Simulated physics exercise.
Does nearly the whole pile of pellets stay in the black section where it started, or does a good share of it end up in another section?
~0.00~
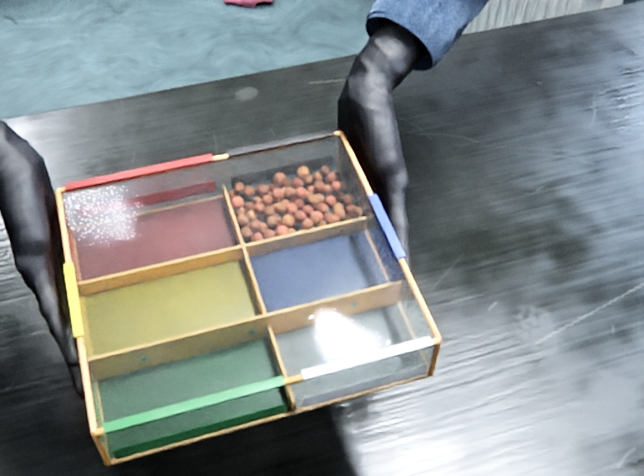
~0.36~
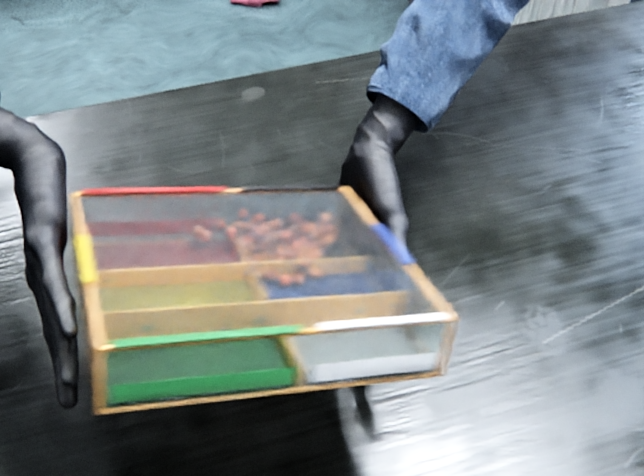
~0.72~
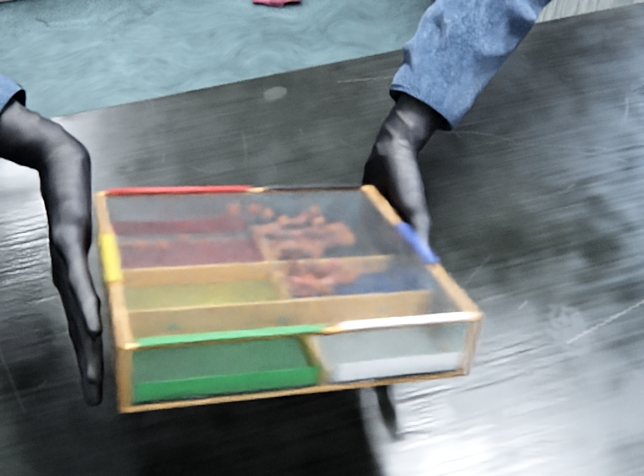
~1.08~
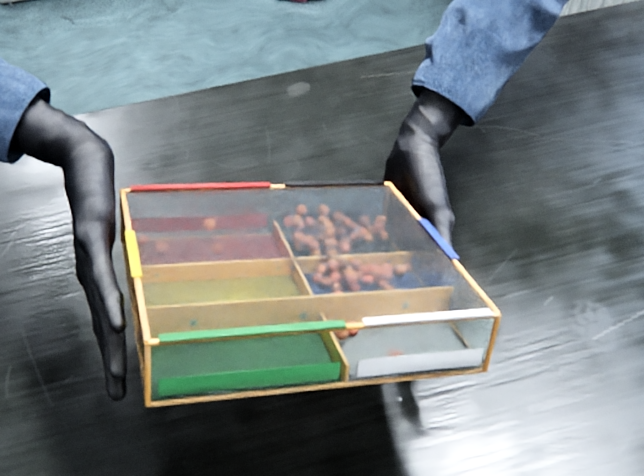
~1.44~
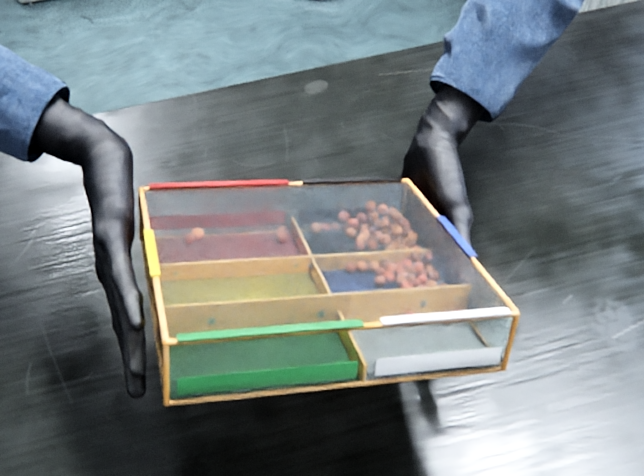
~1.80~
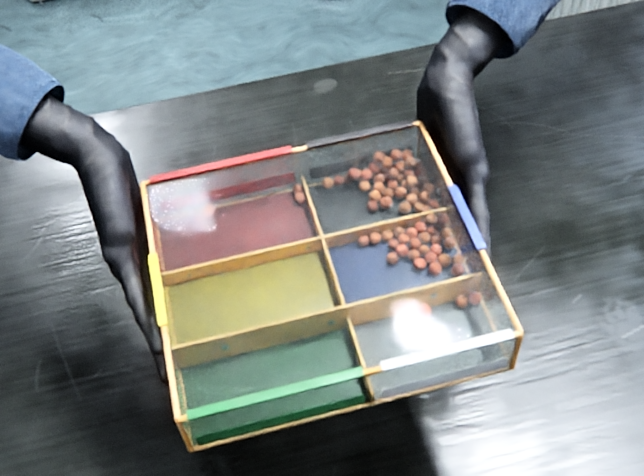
A good share ends up in the blue section, though the largest part stays in the black one. Only a few pellets reach the red and white sections, and the yellow and green ones stay empty.
